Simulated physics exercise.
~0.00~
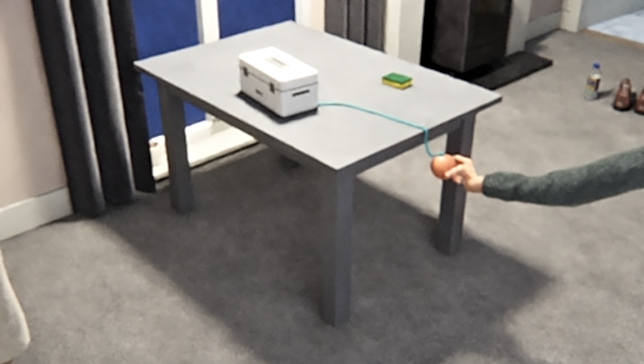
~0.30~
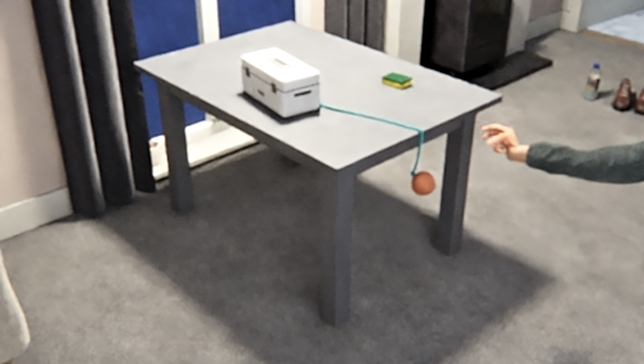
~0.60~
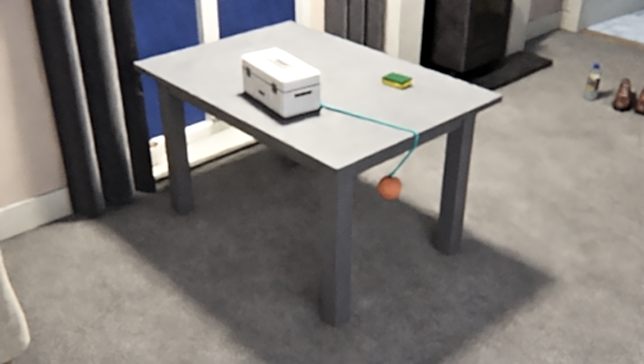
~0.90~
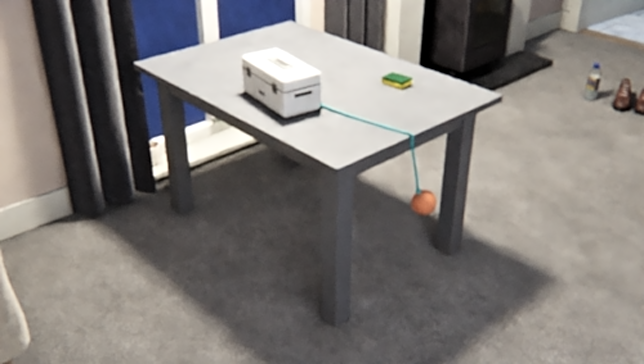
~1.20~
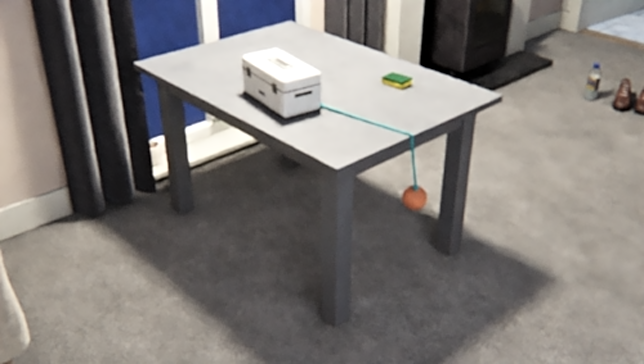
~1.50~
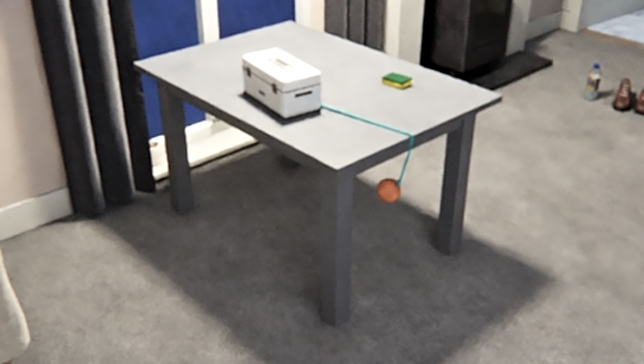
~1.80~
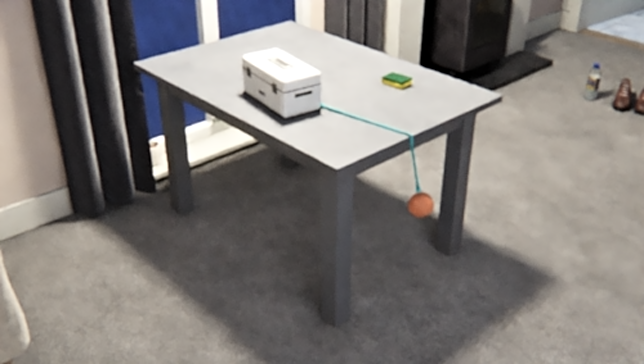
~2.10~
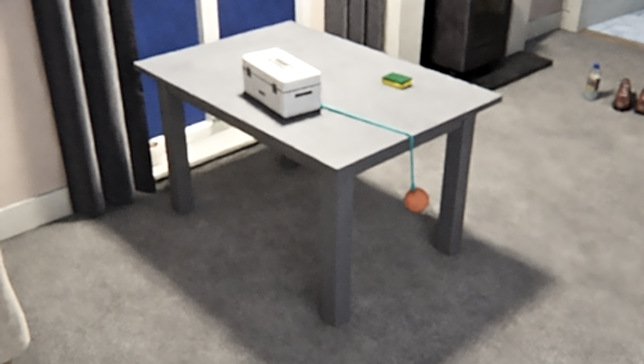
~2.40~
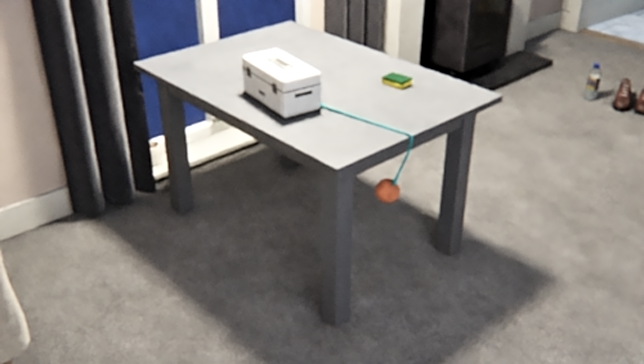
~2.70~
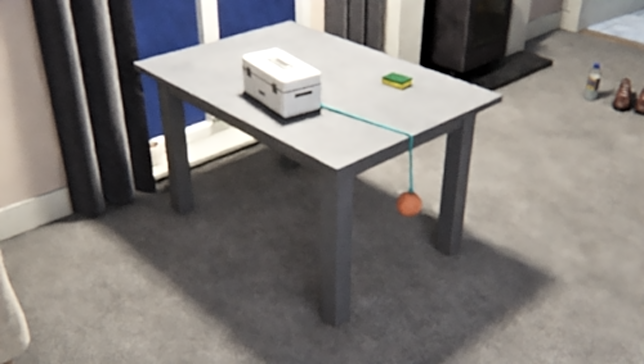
An orange on a cord is released past the table edge and swings beneath it.
